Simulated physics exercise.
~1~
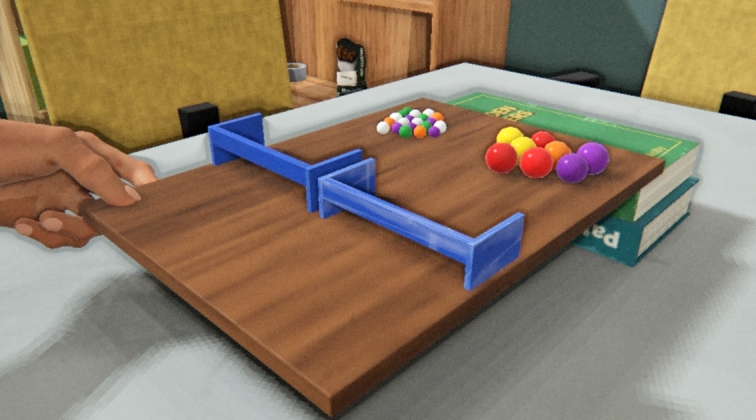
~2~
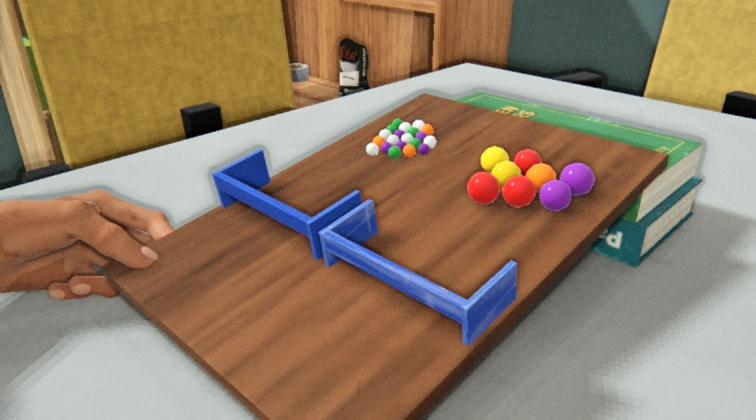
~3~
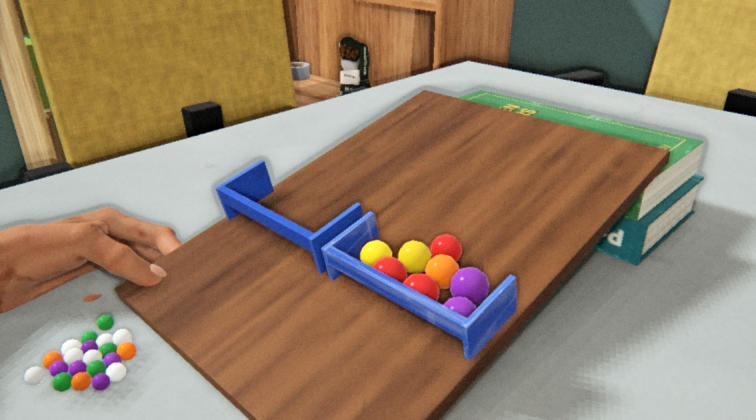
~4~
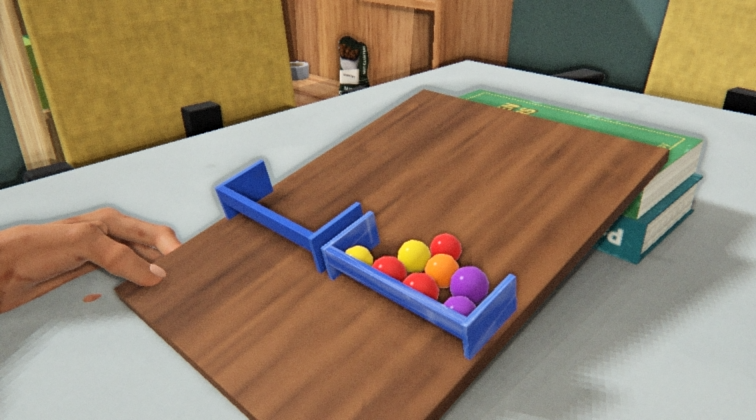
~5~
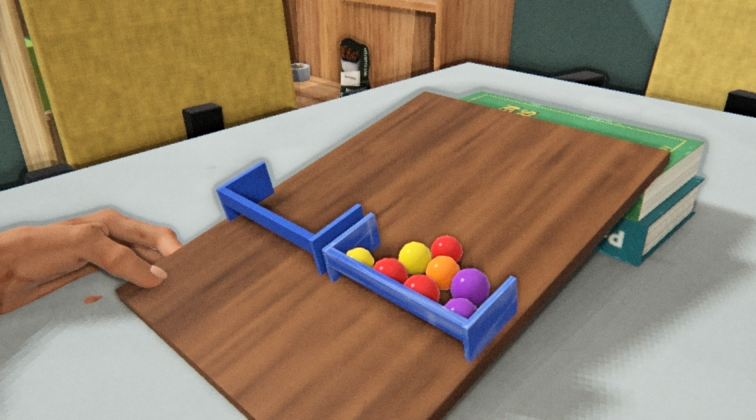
At the start, a hand holds the near end of a wooden board whose far end rests on a stack of books, with two blue barriers fixed across it and two groups of colourful balls sitting above them. As the hand lowers its end, the slope steepens and both groups start rolling down. The larger red, yellow, orange and purple balls come up against the front barrier and stop. The small white, green, orange and purple balls pass the back barrier and spill off to the lower left, out of view. Finally, the larger balls stay gathered behind their barrier on the tilted board.
